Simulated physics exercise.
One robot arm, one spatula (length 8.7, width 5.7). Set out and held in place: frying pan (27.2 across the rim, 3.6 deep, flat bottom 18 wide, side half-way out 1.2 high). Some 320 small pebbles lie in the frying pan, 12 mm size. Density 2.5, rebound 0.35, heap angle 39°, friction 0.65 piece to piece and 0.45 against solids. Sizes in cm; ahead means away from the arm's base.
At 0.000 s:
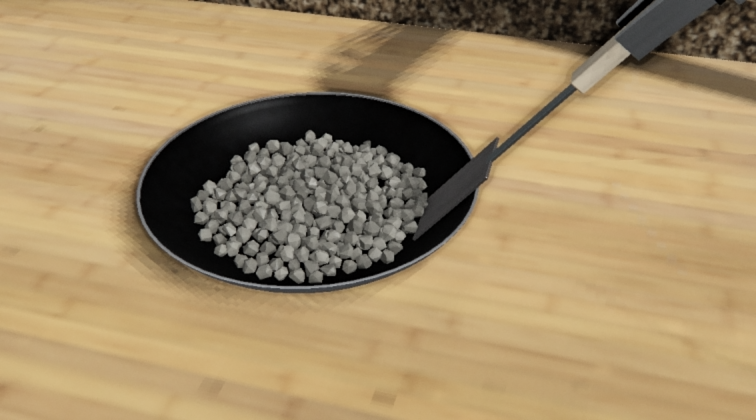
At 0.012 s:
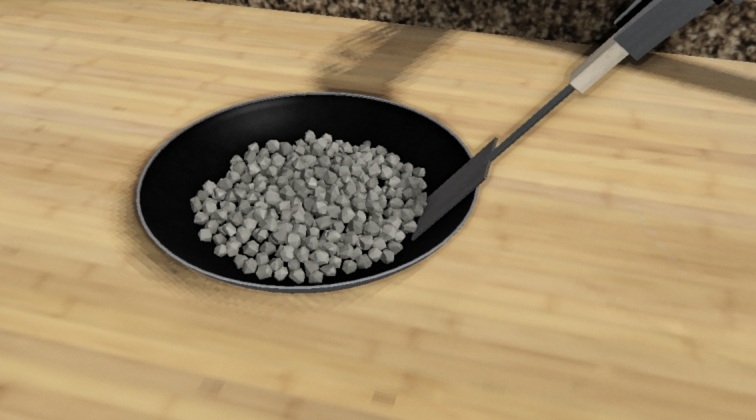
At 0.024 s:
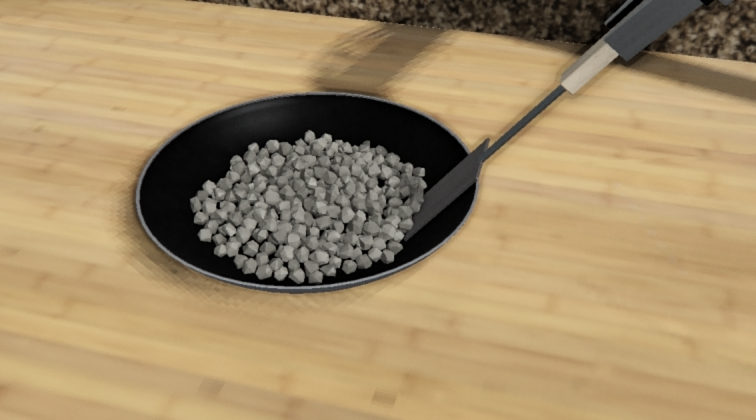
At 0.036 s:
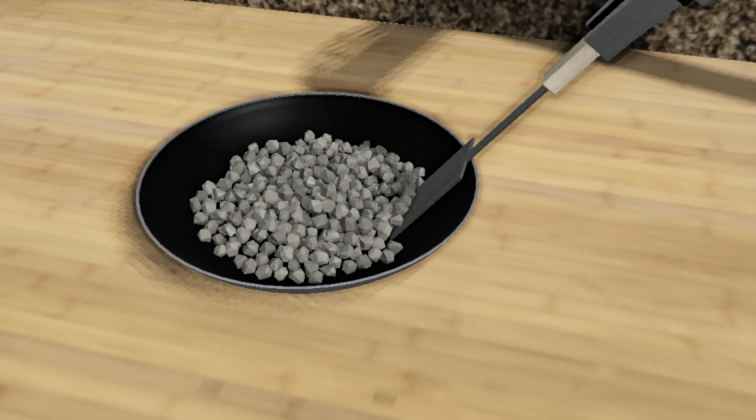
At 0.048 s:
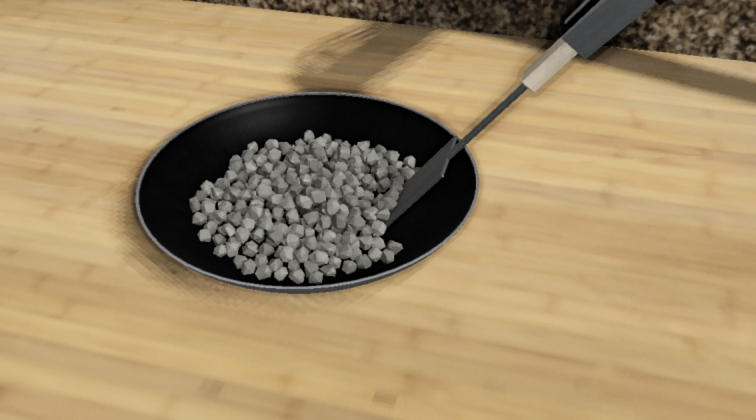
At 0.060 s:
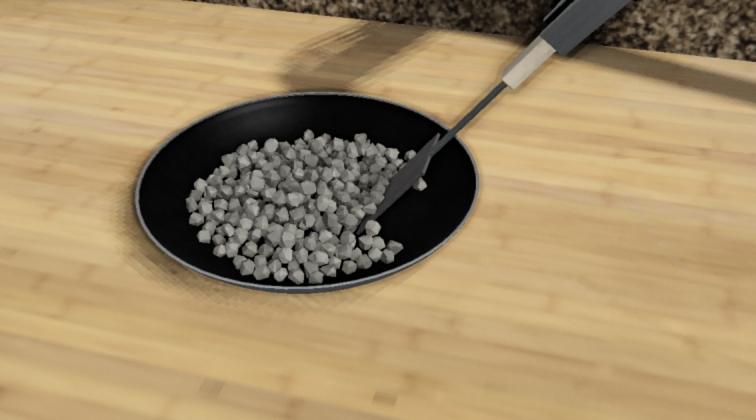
At first, a spatula held by a robot arm rests at the right edge of a pile of small gray pebbles in a black frying pan on a wooden surface. It then slides left into the pile, nudging the nearest pebbles leftward, while a few sit along its edges and the pan stays still.
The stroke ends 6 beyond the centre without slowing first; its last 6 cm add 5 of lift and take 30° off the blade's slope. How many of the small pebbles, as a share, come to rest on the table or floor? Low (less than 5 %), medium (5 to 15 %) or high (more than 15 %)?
Answer: Medium; 5 to 15 % of the small pebbles finish on the table or floor.
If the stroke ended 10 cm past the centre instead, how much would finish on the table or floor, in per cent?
In that case some 15 per cent.
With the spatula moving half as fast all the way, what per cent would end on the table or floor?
Then about 0 per cent.
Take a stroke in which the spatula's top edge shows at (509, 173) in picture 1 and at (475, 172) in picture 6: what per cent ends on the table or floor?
About 0 per cent.
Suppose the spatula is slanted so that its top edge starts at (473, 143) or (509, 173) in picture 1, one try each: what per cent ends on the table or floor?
About 5 and 5 per cent.
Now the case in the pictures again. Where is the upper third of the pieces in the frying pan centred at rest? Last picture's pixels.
Around (210, 172).
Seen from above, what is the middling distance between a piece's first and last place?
Some 4 cm.
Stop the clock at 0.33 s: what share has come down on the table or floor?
Some 8 per cent.
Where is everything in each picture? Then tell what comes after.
In the first frame, spatula top edge at (493, 157), sloping 53°; upper third of the load around (322, 194), from x 195 to 420, top at y 135; 322 in the frying pan.
In the second frame, spatula top edge at (491, 157), sloping 53°; upper third of the load around (322, 194), from x 195 to 420, top at y 135.
In the third frame, spatula top edge at (483, 158), sloping 53°; upper third of the load around (323, 194), from x 195 to 420, top at y 135.
In the fourth frame, spatula top edge at (468, 157), sloping 53°; upper third of the load around (323, 192), from x 195 to 420, top at y 135.
In the fifth frame, spatula top edge at (450, 155), sloping 53°; upper third of the load around (317, 185), from x 195 to 420, top at y 135.
In the sixth frame, spatula top edge at (432, 152), sloping 53°; upper third of the load around (307, 180), from x 190 to 420, top at y 135; 322 in the frying pan.
After 0.09 s, sloping 53°, highest piece 7 above the table; 322 in the frying pan.
After 0.12 s, sloping 43°, highest piece 8 above the table; 322 in the frying pan.
After 0.33 s, sloping 23°, highest piece 4 above the table; 294 in the frying pan, 28 on the table or floor.
After 1.38 s, sloping 23°, highest piece 4 above the table; 294 in the frying pan, 28 on the table or floor.
At rest, 294 in the frying pan, 28 on the table or floor. That is 9 % on the table or floor.
